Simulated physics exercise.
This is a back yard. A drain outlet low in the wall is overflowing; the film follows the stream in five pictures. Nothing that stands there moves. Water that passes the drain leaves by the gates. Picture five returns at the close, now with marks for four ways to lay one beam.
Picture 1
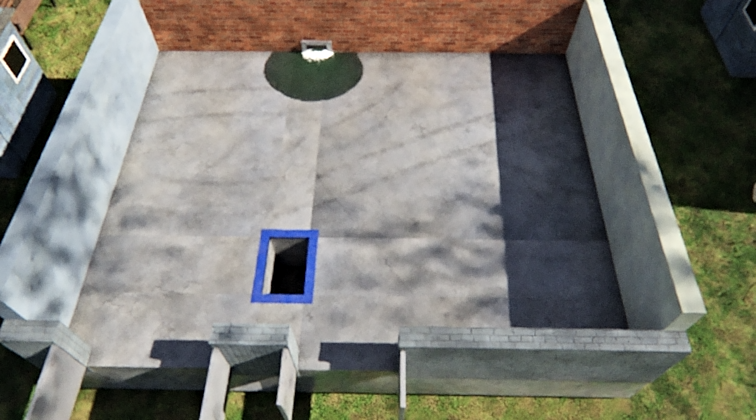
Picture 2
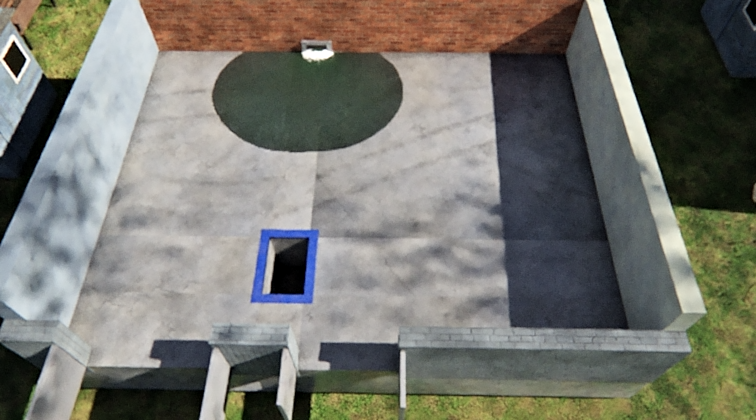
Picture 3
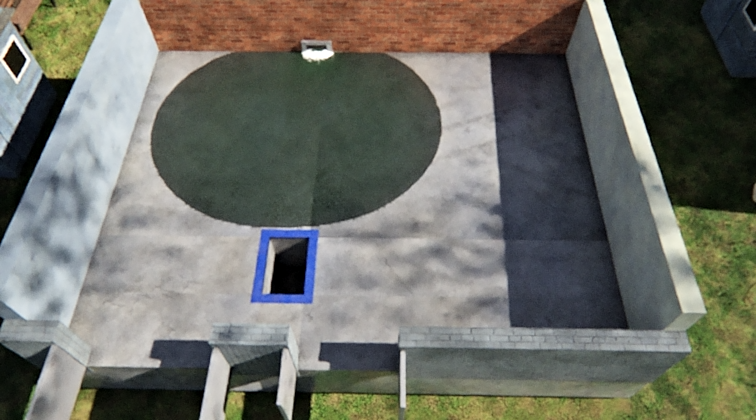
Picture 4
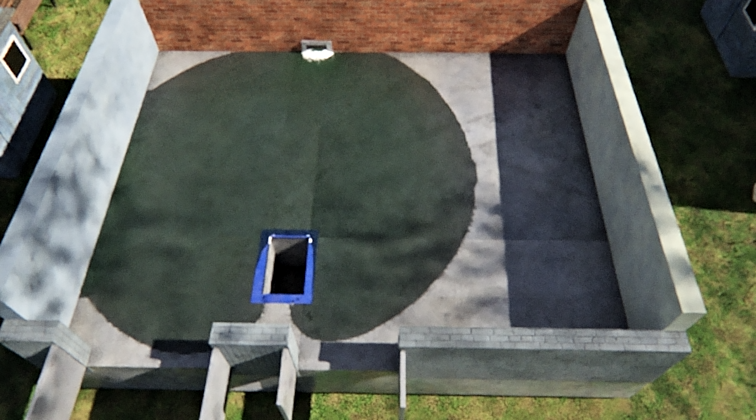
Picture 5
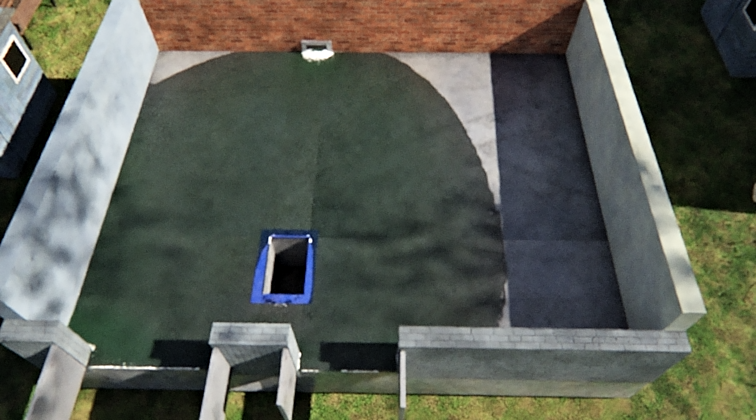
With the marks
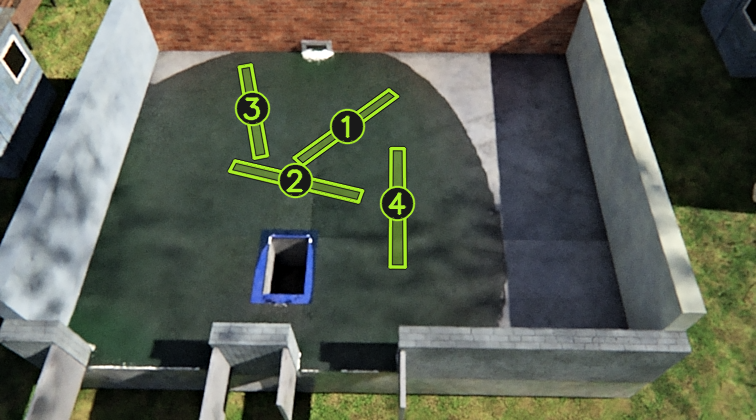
At the start, a small dark green patch of water lies below a white outfall at the brick wall of a walled yard. The water spreads outward in a widening round pool across the paving, reaches and surrounds the blue-edged drain pit, then extends to the front wall and its openings, leaving the right side dry.
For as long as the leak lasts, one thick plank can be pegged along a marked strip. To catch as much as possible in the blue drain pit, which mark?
Best: 3.
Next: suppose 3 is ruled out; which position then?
4 it is.
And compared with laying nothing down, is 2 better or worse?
Worse.
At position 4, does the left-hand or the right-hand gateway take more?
The left gate.
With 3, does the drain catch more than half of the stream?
No, it does not.
On the marked copy, 1 from (298, 161) to (393, 93); 2 from (232, 166) to (360, 196); 3 from (245, 66) to (260, 157); 4 from (397, 267) to (397, 148).
If 1 is chosen, about 7 % of the stream runs into the blue drain pit, about 93 % out by the gates.
If 2 is chosen, about 2 % of the stream runs into the blue drain pit, about 98 % out by the gates.
If 3 is chosen, about 32 % of the stream runs into the blue drain pit, about 67 % out by the gates.
If 4 is chosen, about 22 % of the stream runs into the blue drain pit, about 78 % out by the gates.
